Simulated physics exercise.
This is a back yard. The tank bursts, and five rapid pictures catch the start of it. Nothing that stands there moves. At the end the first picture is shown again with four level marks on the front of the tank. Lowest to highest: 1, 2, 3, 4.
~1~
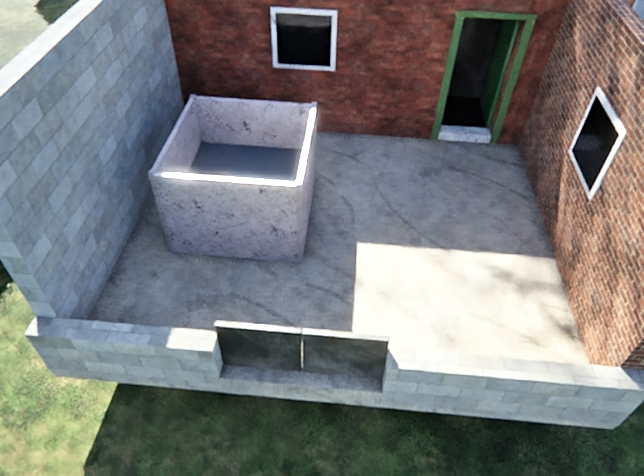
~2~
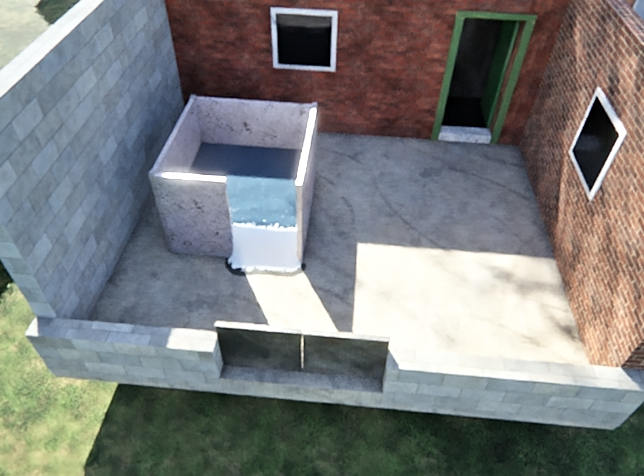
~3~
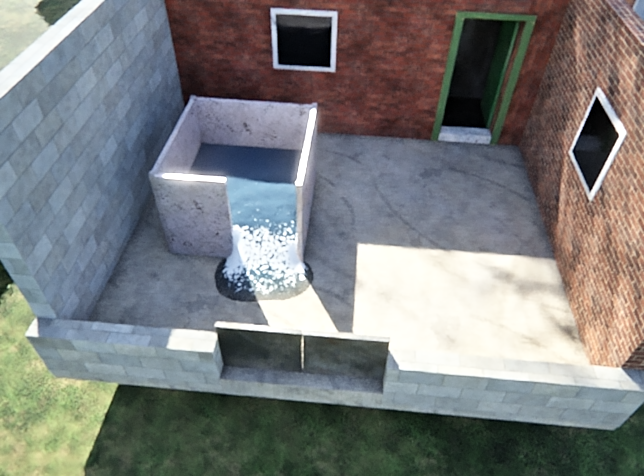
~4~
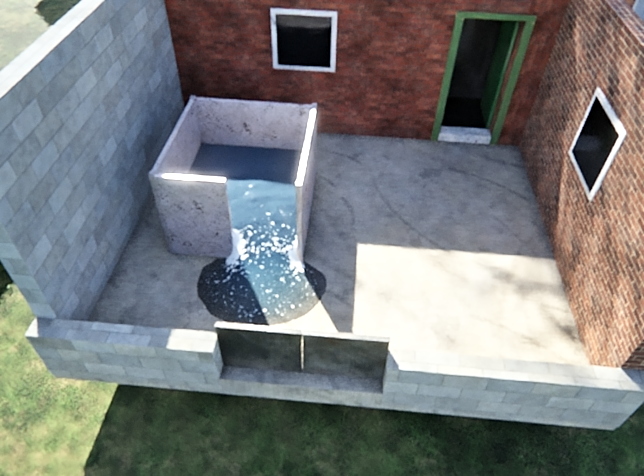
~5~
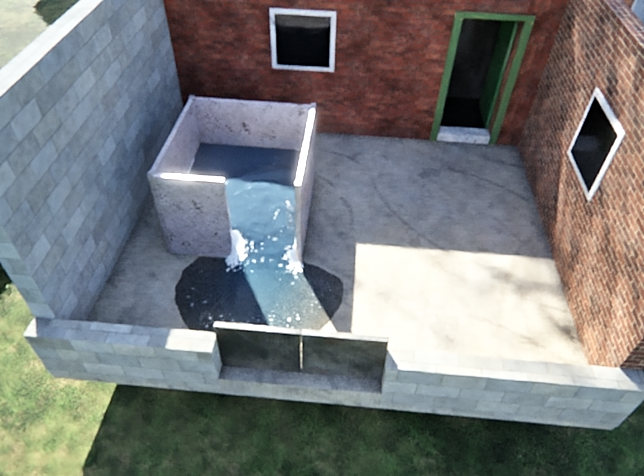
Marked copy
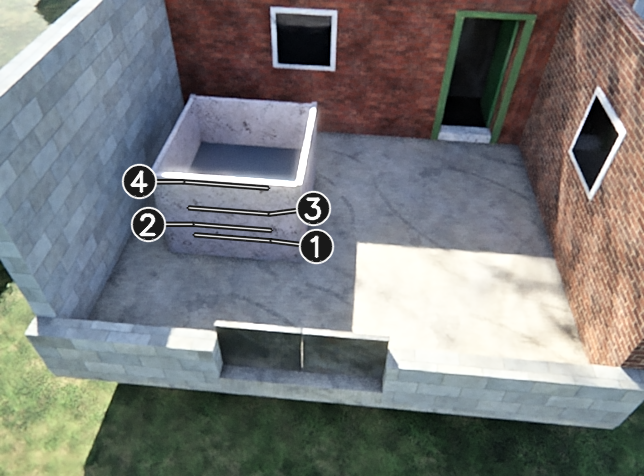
A back yard with a grey concrete floor is seen from high above its front edge, looking down over a low block wall. A pale, square, open-topped tank of dark water stands left of centre, with red brick walls behind and right, a green-framed doorway at the back, and a shut gate in front. Water pours from the tank's front, foaming white, and spreads in a dark, widening pool toward the gate, while the camera stays still.
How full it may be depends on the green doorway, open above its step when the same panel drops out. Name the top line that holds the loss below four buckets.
Take 3.
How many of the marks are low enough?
Three.
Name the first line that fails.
The answer is 4.
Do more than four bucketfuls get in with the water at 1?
No, not at all.
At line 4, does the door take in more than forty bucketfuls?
No.
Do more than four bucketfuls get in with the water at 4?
Yes, it does.
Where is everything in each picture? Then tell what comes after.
In the first frame, water in the tank at rest, its middle at (245, 180); foot of the green doorway at (463, 141); shut gate at (302, 337).
In the second frame, 1 % of the ground under water, visible out to (231, 263).
In the third frame, 3 % of the ground under water, visible out to (233, 292).
In the fourth frame, 5 % of the ground under water, visible out to (307, 302).
In the fifth frame, 9 % of the ground under water, visible out to (316, 303).
In white, 1 at (233, 237); 2 at (231, 227); 3 at (229, 210); 4 at (225, 185); from the bottom up 1, 2, 3, 4.
If 1 is chosen, nothing gets over.
If 2 is chosen, nothing gets over.
If 3 is chosen, a splash gets over, under a bucket.
If 4 is chosen, about 13 bucketfuls get in.
